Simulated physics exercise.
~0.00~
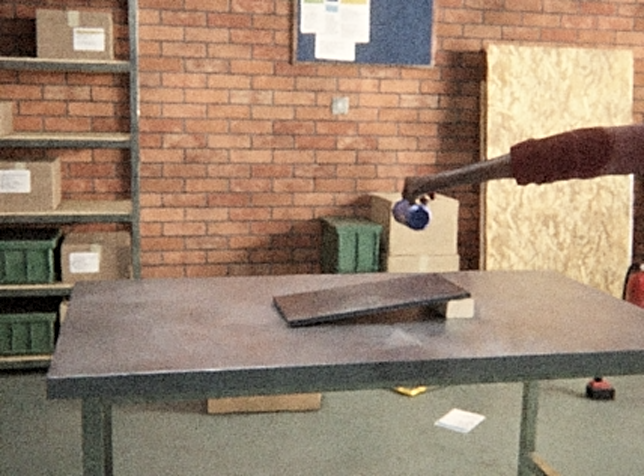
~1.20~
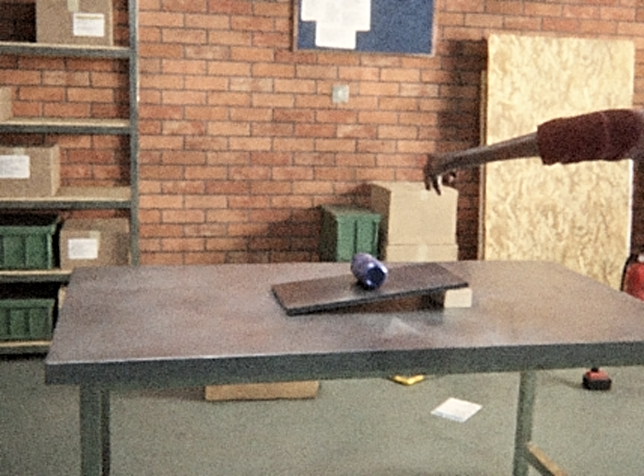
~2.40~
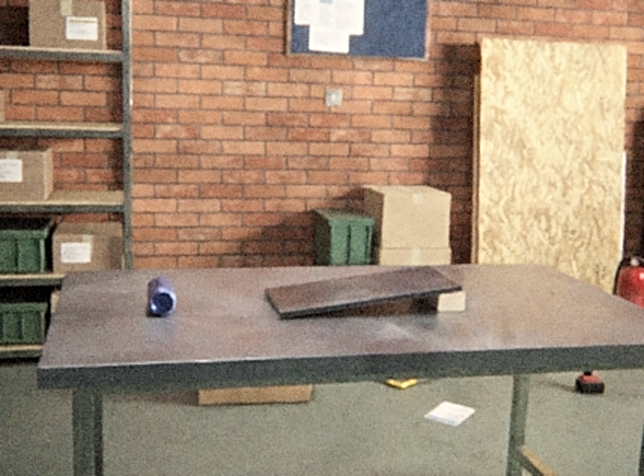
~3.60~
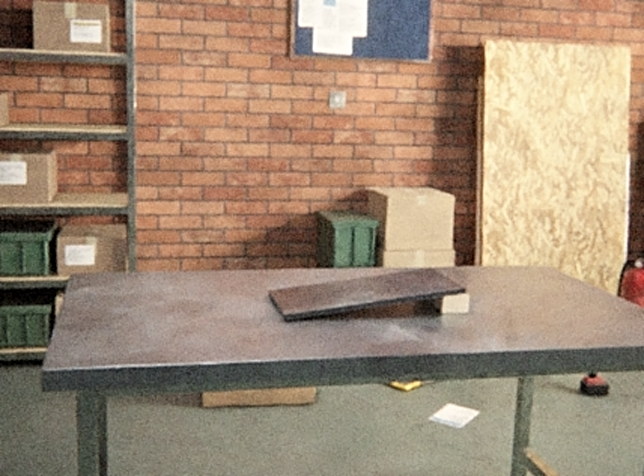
Blue can released by a hand onto a propped-up board, rolling down the slope and left across the table until out of view.
